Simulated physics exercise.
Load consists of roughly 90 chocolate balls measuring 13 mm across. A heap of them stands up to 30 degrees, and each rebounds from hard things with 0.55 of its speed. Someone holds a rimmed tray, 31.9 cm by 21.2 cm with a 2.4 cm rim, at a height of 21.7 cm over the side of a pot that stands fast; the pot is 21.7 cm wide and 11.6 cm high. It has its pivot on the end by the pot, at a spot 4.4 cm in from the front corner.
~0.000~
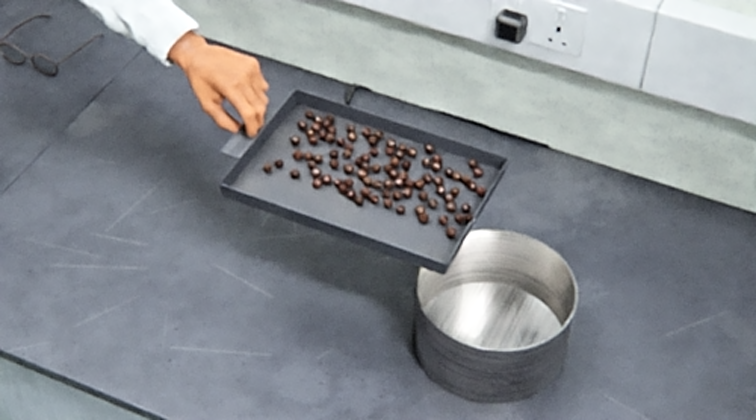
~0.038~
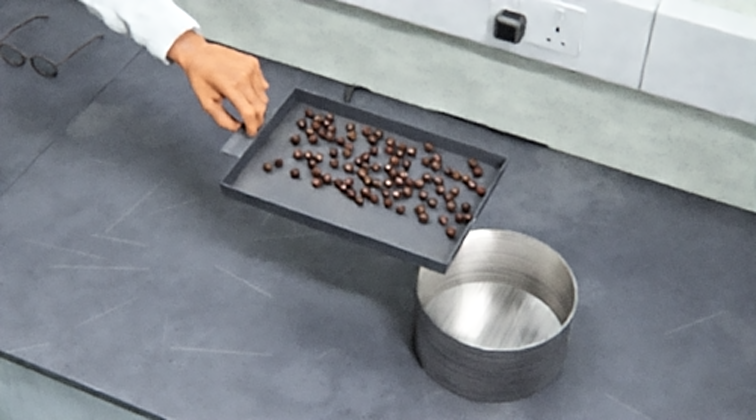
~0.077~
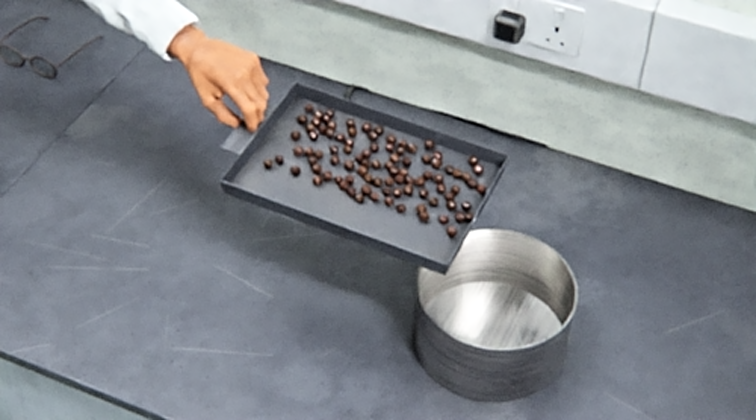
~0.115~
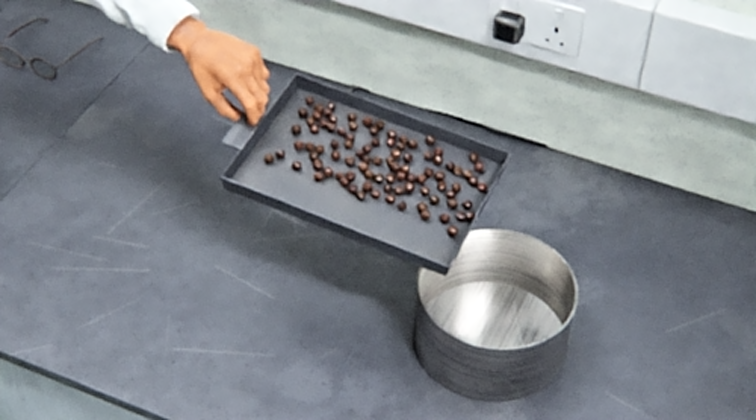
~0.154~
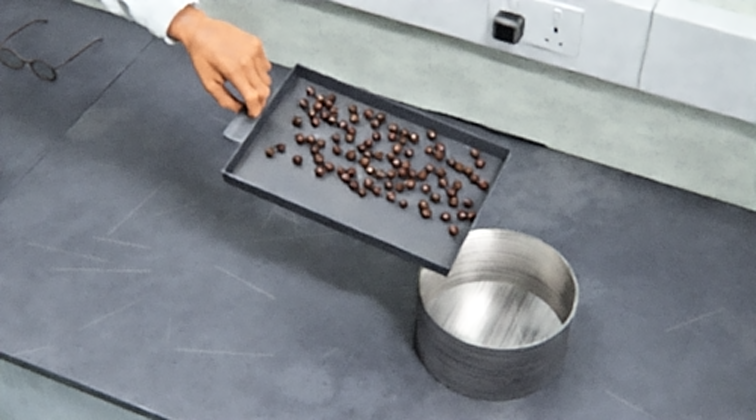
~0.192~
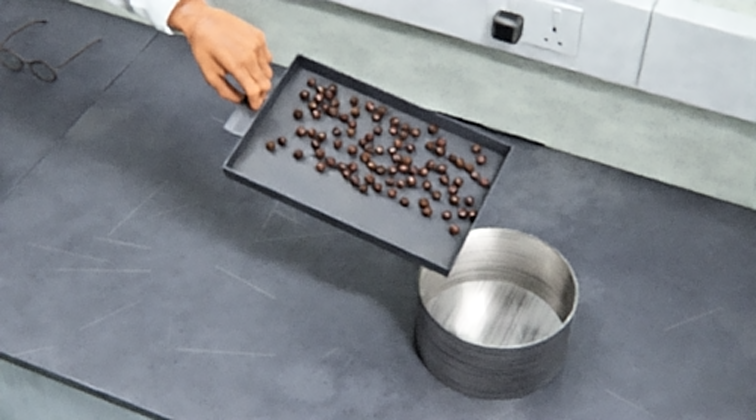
A hand slightly raises the left end of a dark tray of brown balls beside a pot.
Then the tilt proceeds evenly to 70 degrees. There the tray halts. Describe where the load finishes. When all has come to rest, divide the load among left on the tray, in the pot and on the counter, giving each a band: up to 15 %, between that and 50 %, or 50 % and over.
Tray: 50 % and over; pot: Up to 15 %; counter: Between 15 and 50 %.
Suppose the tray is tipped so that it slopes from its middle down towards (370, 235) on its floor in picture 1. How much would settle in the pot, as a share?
Near 0 percent, give or take.
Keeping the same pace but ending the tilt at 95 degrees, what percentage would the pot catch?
25 percent.
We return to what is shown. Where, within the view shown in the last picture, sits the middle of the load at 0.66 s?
Approx. (432, 234).
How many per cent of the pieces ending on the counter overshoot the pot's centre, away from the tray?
Around 90 per cent, give or take.
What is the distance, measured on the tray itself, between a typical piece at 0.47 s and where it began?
By then it sits near 7 cm from where it began.
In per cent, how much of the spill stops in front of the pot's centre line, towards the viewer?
About 100 per cent.
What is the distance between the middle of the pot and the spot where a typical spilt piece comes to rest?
About 28 centimetres.
Then, at 0.47 s, tilt 42 degrees; the tray holds 100 %, the pot 0 %.
After 0.66 s, tilt 61 degrees; the tray holds 100 %, the pot 0 %.
After 0.96 s, tilt 70 degrees; the tray holds 70 %, the pot 0 %.
At rest (2.2 s), tray 65 %, pot 0 %, counter 35 %.
